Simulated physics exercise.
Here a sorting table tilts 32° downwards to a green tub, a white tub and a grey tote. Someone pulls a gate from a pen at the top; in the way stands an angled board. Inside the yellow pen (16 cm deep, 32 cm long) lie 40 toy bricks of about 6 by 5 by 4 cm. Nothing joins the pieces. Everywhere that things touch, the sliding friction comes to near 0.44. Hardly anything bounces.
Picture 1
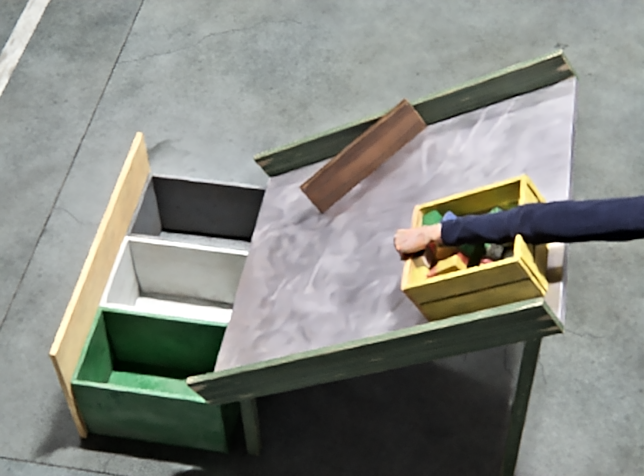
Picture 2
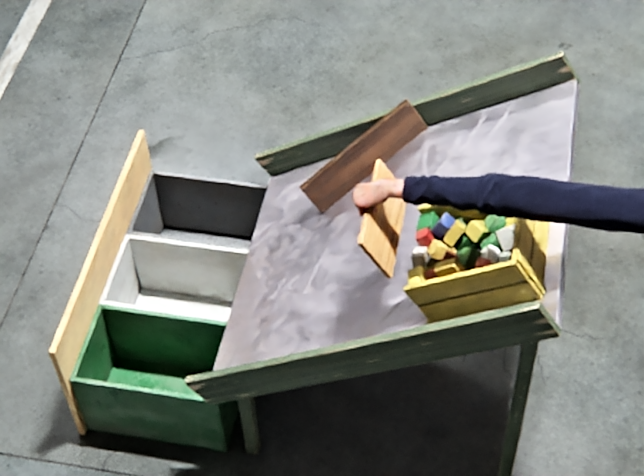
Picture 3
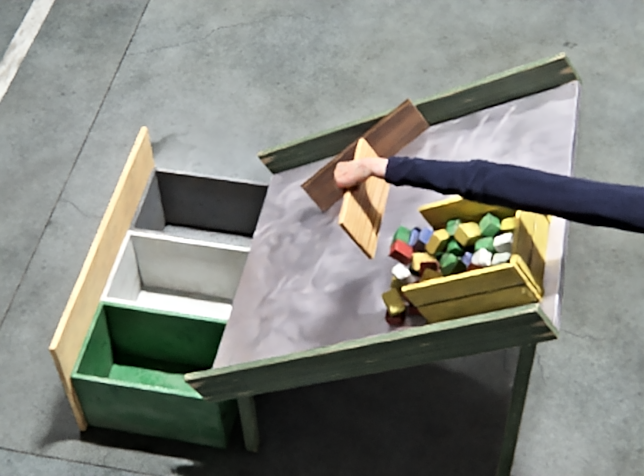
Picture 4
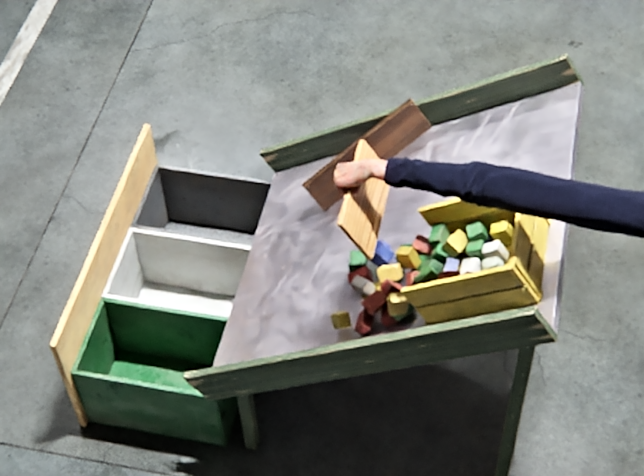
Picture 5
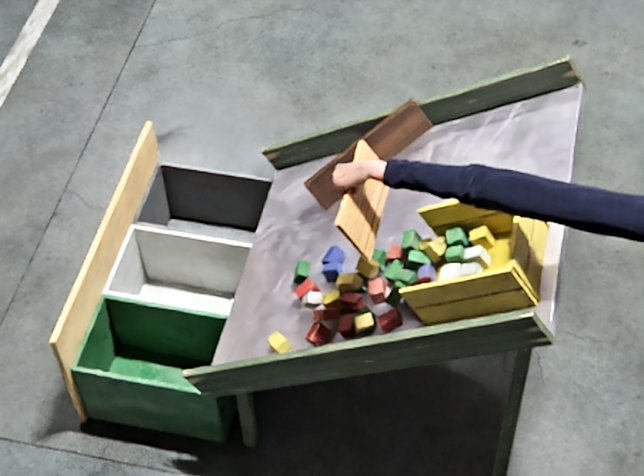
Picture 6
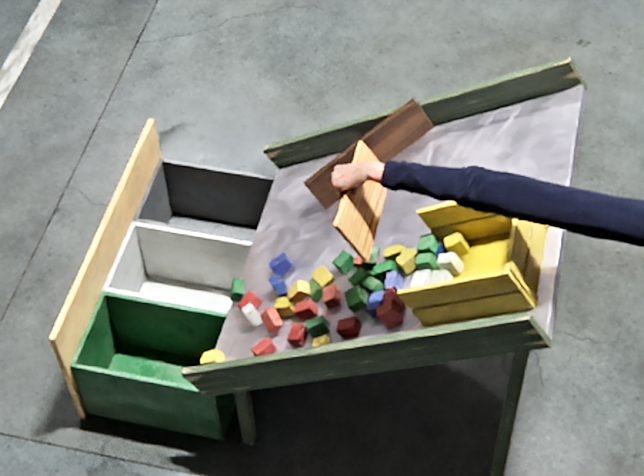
On a grey concrete floor, seen from above at an angle, a sloping table with a pale surface and green side rails stands beside three open bins, dark grey, white and green, at left. A yellow pen of multicoloured blocks sits at the table's right, with a brown board angled near the upper rail. A dark-sleeved arm lifts away the pen's wooden gate and holds it by the board while blocks tumble out, spreading down leftward, as the view shifts very slightly.
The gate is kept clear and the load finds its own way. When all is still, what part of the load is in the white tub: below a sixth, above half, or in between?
One sixth through one half.
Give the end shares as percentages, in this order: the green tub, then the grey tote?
Estimate: 70 % then 0 %.
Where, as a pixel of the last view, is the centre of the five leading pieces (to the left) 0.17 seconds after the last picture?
They'd be centred about (179, 325) in the last picture.
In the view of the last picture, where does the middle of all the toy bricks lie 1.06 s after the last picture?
Around (148, 355).
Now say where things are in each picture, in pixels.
In the first frame (each is followed by its nearest rim corner in this view), yellow pen, (514, 259); white tub, (238, 322); none out.
Yellow pen, (511, 262), in the second frame.
Yellow pen, (510, 265); 11 out, the lowest brick at (396, 312), in the third frame.
Yellow pen, (508, 267); 20 out, the lowest brick at (341, 320), in the fourth frame.
Yellow pen, (506, 269); 28 out, the lowest brick at (279, 343), in the fifth frame.
Yellow pen, (504, 272); white tub, (238, 313); 33 out, the lowest brick at (213, 359), in the sixth frame.
Then, 0.17 s after the last picture, 3 in the green tub, 2 in the white tub, 31 on the slope and 4 in the air.
Then, 0.38 s after the last picture, 11 in the green tub, 5 in the white tub, 19 on the slope and 5 in the air.
Then, 0.68 s after the last picture, 23 in the green tub, 10 in the white tub, 2 on the slope and 5 in the air.
Final count (1.06 s after the last picture), 28 in the green tub and 12 in the white tub. Asked share, 12 of 40, 30 per cent.
